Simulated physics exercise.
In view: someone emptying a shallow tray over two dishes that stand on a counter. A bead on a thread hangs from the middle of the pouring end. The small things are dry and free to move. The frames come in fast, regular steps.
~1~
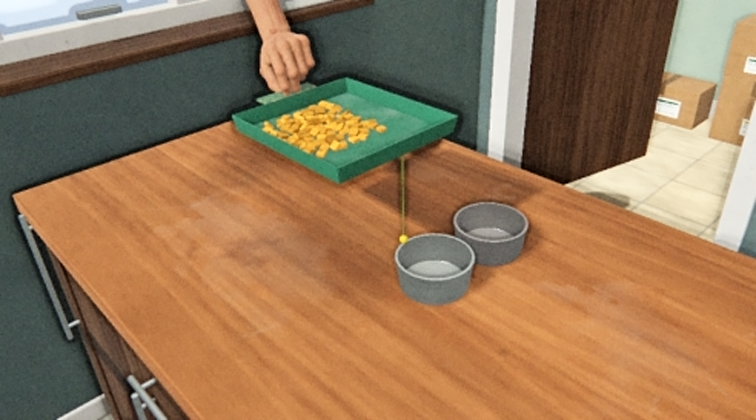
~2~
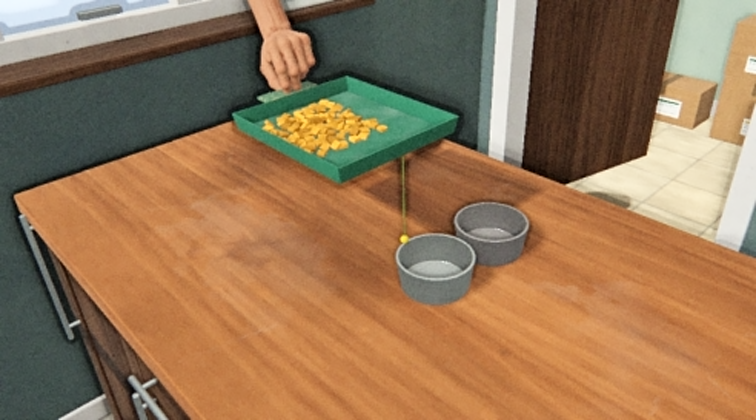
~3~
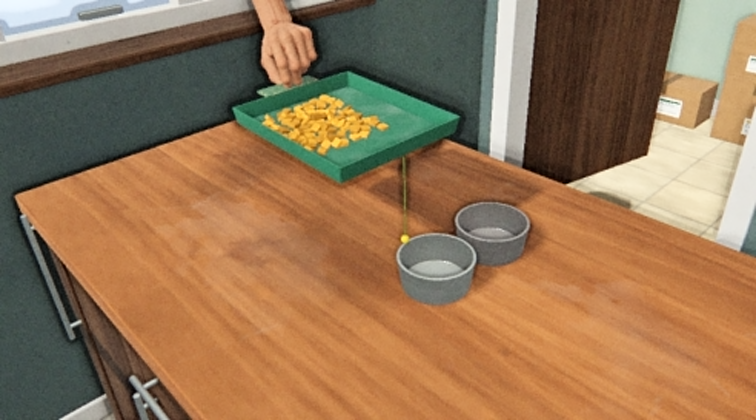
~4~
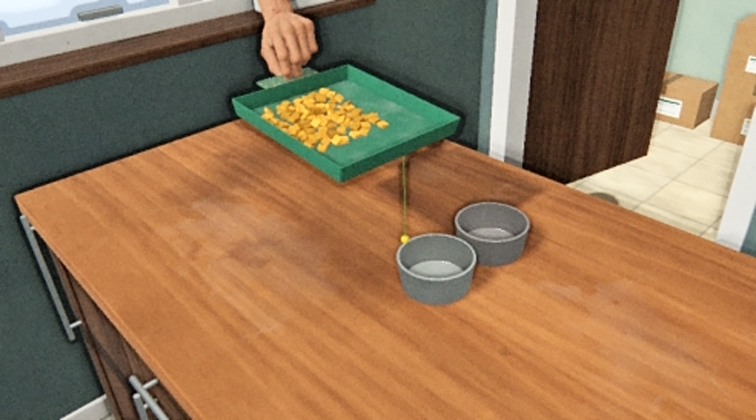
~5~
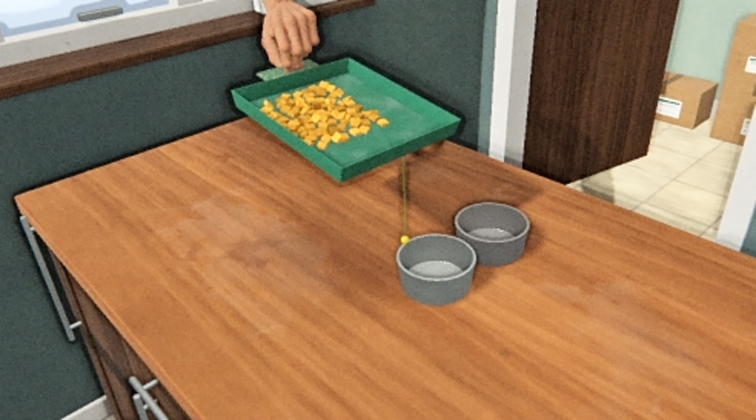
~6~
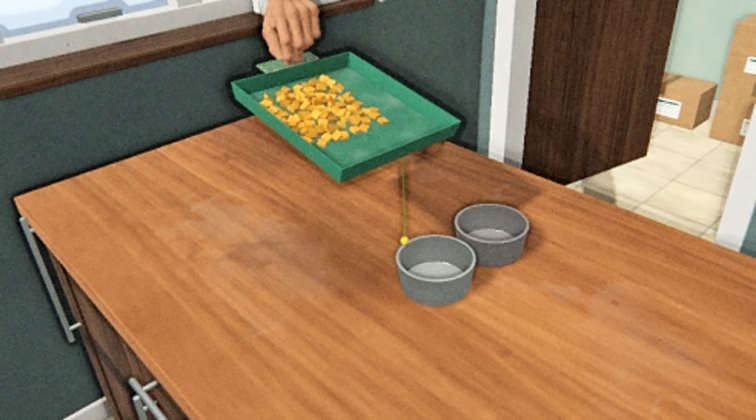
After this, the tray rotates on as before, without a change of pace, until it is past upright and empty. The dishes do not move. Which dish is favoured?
The left one ends fuller.
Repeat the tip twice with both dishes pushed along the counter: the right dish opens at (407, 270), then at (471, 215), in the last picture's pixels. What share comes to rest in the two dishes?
The first gives 40 %, the second 30 %.
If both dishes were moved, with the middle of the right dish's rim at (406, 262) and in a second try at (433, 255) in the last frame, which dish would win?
One: The right-hand dish. Two: The right dish.
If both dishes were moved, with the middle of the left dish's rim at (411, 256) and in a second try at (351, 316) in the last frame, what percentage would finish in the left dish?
First some 30, then 0 per cent.
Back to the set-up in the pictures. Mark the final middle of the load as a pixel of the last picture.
Around (444, 282).
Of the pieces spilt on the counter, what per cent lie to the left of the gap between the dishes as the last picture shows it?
About 80 per cent.
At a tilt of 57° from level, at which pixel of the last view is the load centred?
Close to (395, 138).
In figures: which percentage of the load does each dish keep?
About: Left dish 50, right dish 10 per cent.
Just after the last frame, tray tipped steeply; almost all on the tray; just a few in the air.
A moment on, tray tipped right over; almost all on the tray; about a tenth in the left dish; just a few in the right dish; just a few outside both; just a few in the air.
Further on, tray tipped past a quarter turn; roughly half in the left dish; about a tenth in the right dish; roughly a third outside both.
When it is over, tray tipped past a quarter turn; roughly half in the left dish; about a tenth in the right dish; roughly a third outside both.
